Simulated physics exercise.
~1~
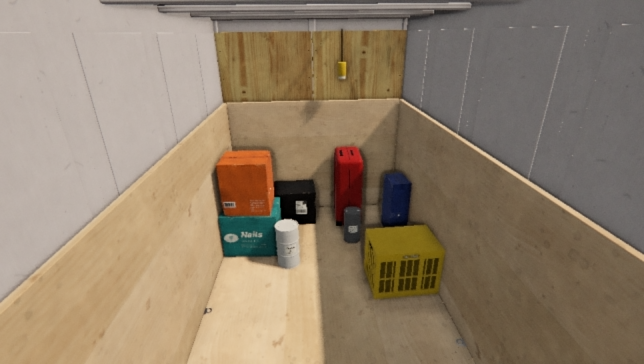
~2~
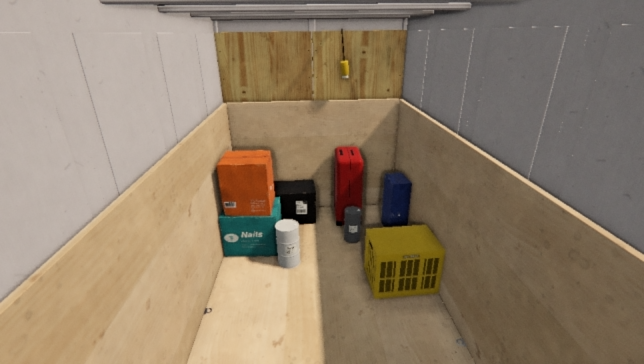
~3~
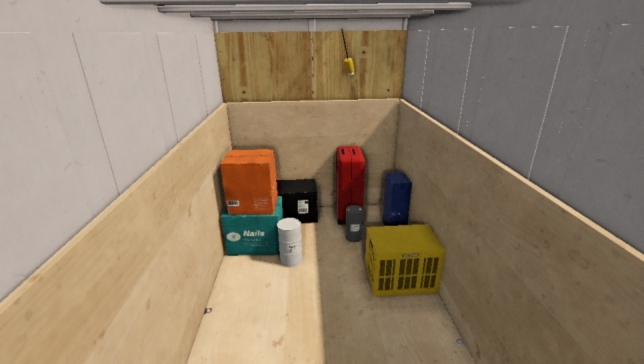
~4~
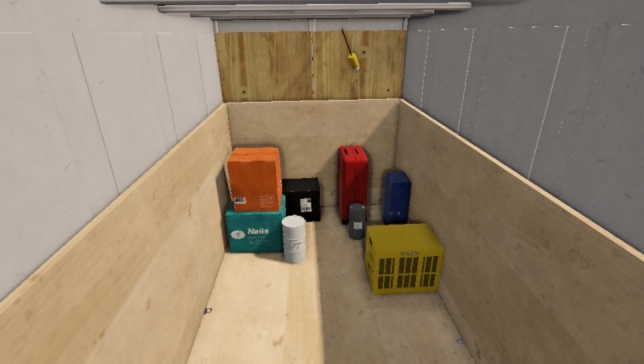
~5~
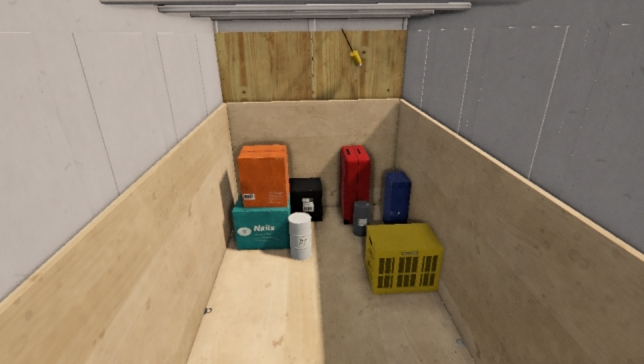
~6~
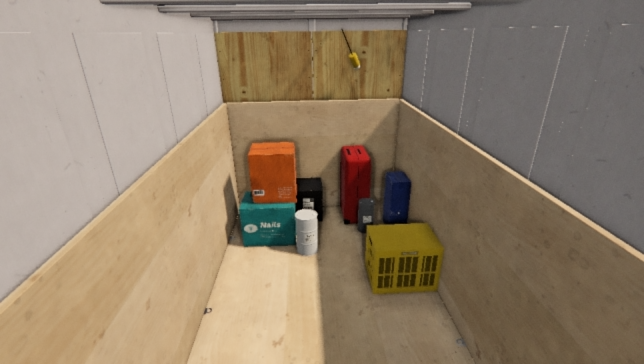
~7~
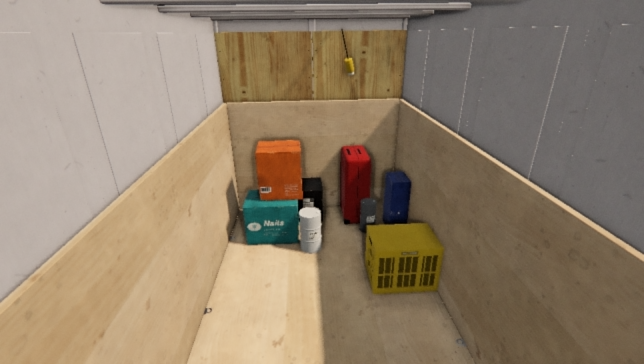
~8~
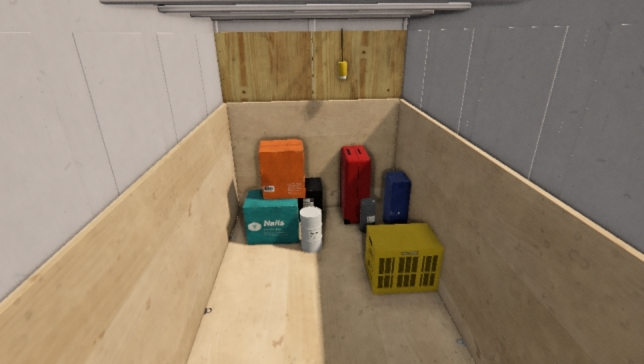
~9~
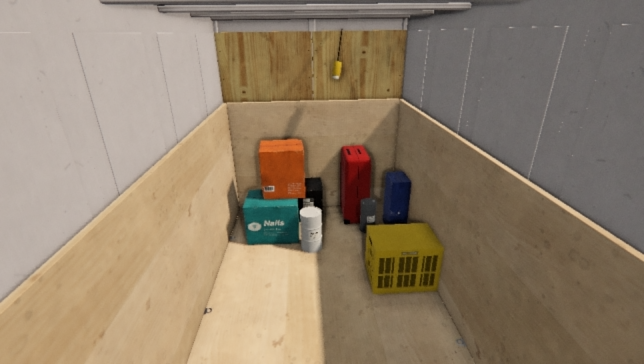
The footage shows boxes, cases and canisters in a wooden-walled van bay as a hanging yellow object swings right; the stacked orange and turquoise boxes and white canister slide forwards and right, the grey canister shifts slightly, and all end upright while the yellow chest and blue box stay put.
